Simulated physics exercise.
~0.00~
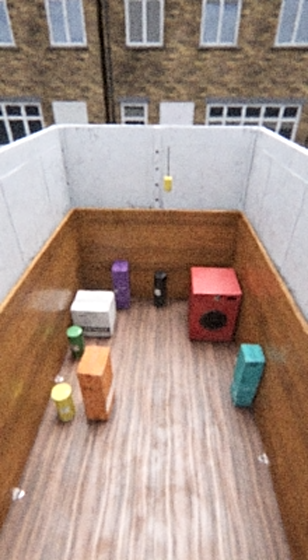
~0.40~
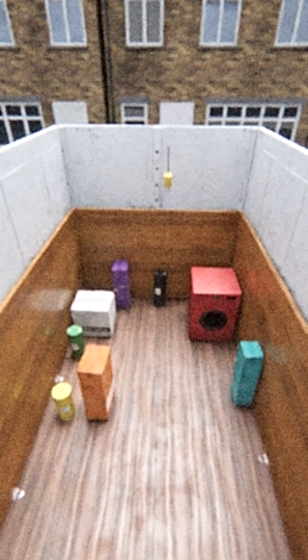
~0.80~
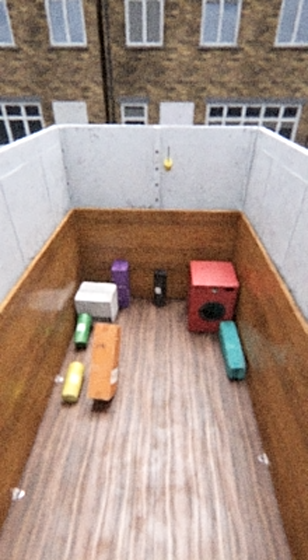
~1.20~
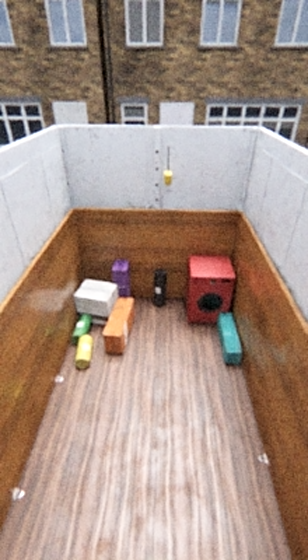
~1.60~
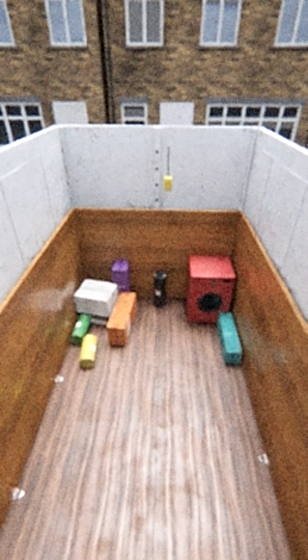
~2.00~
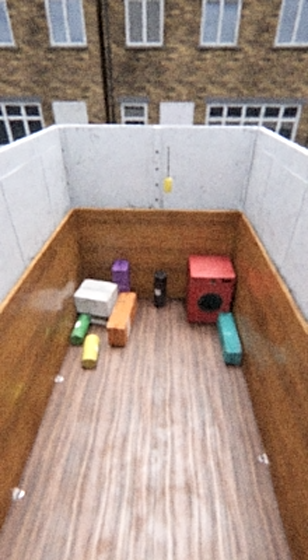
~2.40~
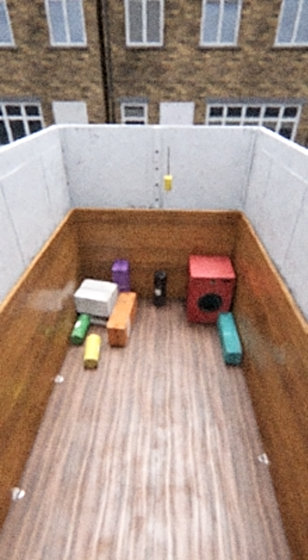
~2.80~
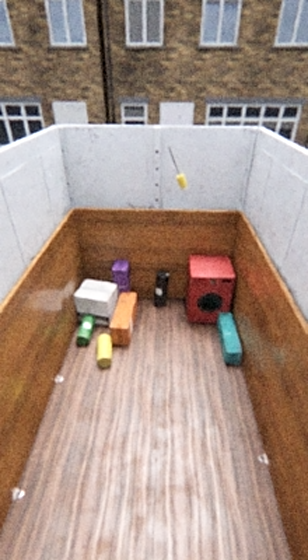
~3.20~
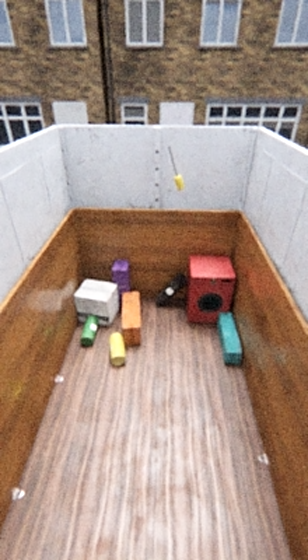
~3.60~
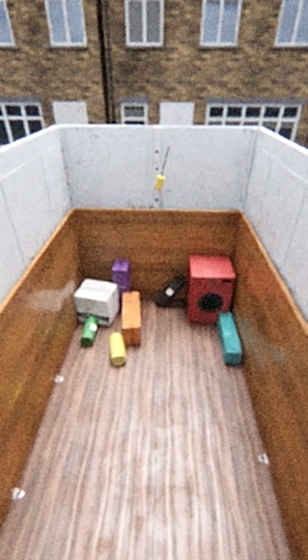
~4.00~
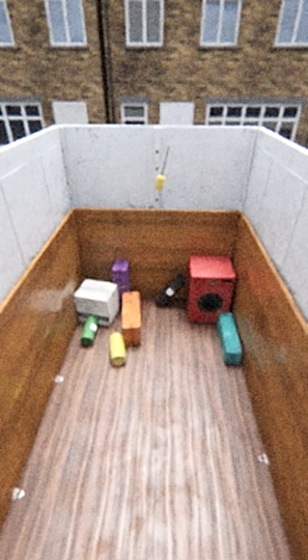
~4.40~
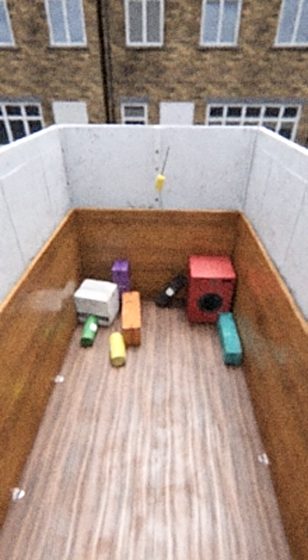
In a walled load bay, boxes and canisters slide forwards and topple, then some shift right.
